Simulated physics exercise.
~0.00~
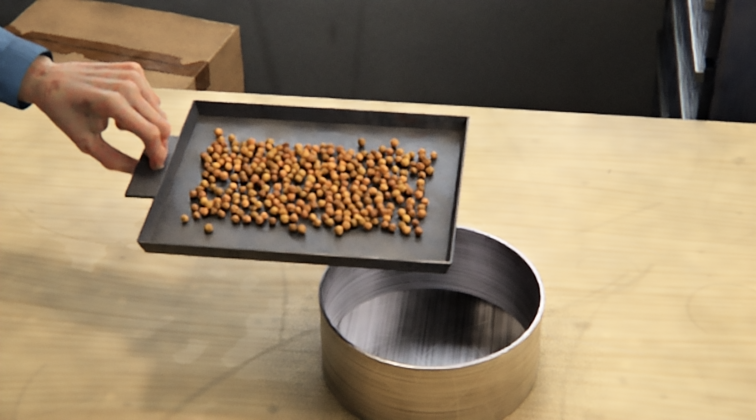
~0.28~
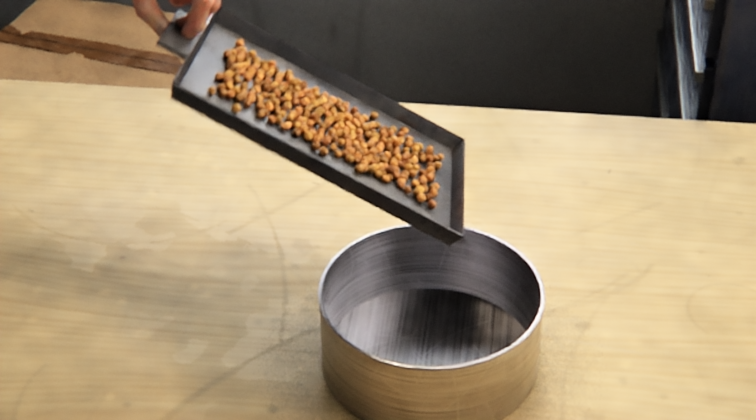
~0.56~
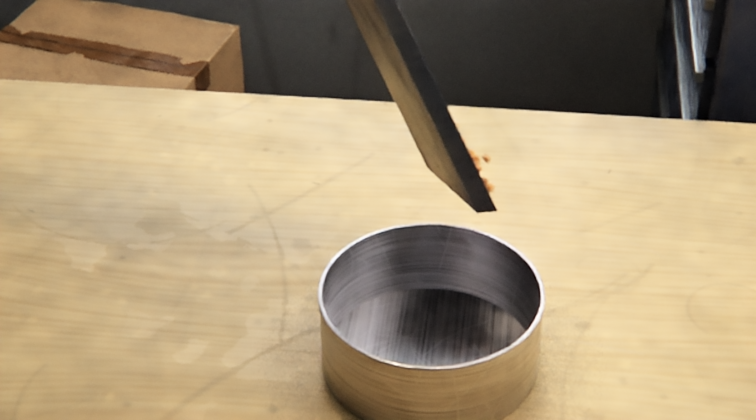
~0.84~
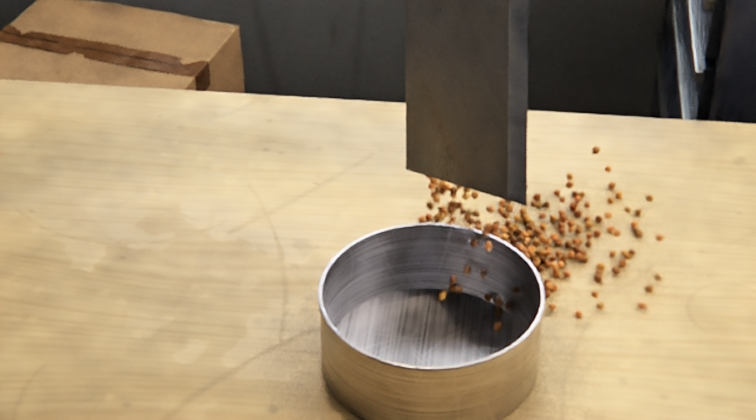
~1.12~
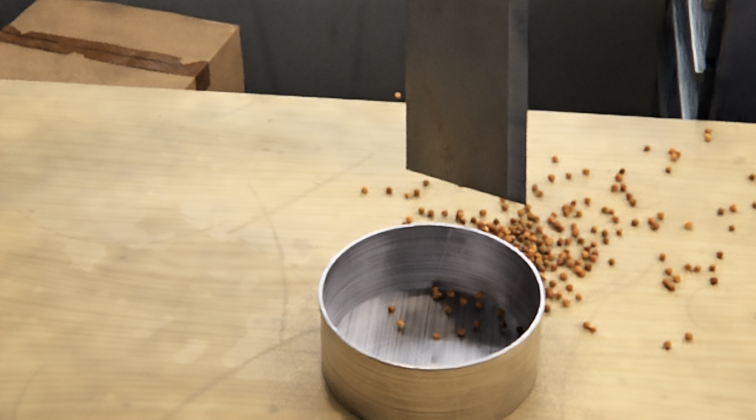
Roasted chickpeas spilling from a dark tray tipped by a hand, mostly missing the metal pot and scattering across the wooden table.
